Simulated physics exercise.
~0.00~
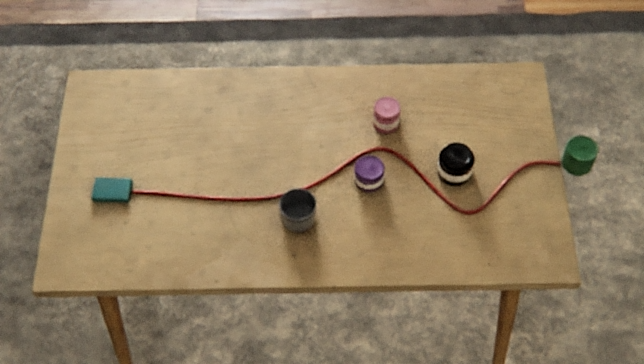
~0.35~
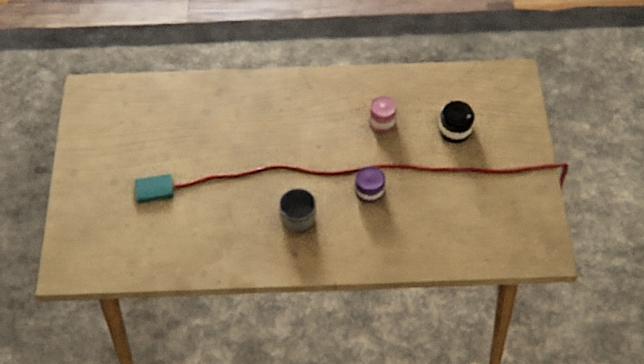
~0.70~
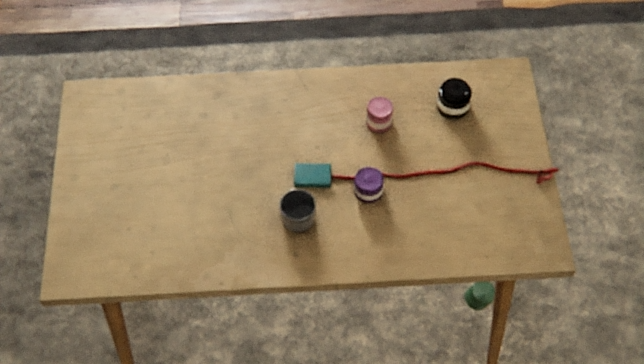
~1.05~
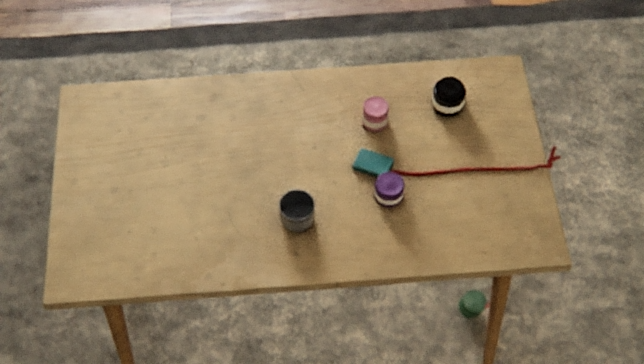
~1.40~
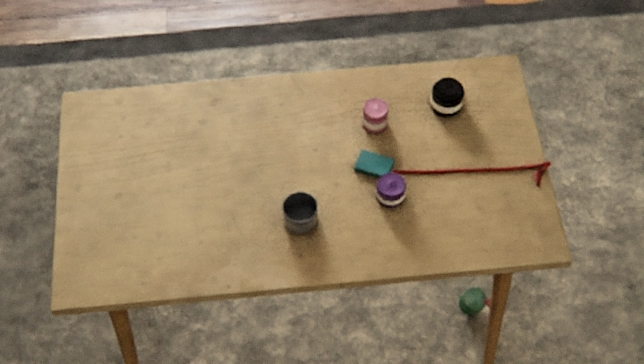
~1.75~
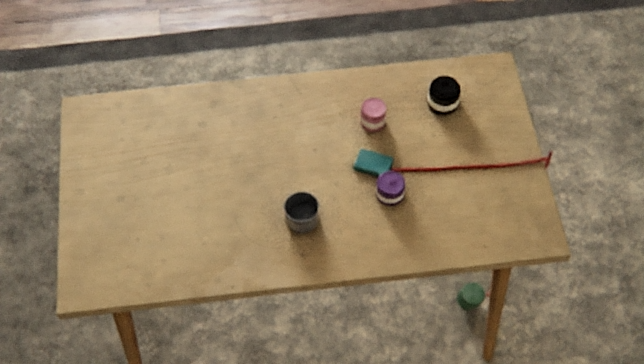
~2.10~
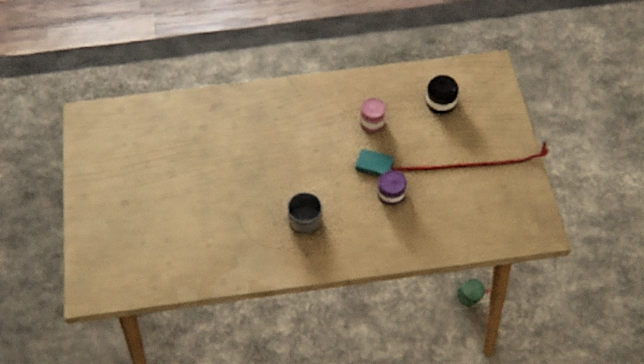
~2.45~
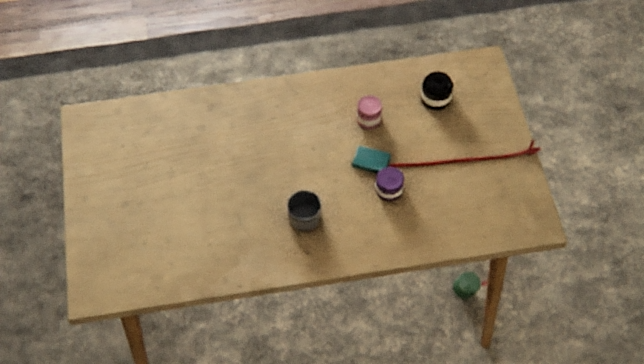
At the start, a red cable winds across a wooden table from a teal block on the left, past a grey mug and purple, pink and black containers, to a green cylinder at the right edge. The green object drops off that edge, and the cable pulls straighter as the black container shifts upward. The teal block slides right, drawn past the grey mug. It then reaches the purple tin, which shifts slightly right, and stops against it. At the end, the green object hangs below the tabletop while the cable stretches taut to the edge, and the mug and pink canister remain in place.
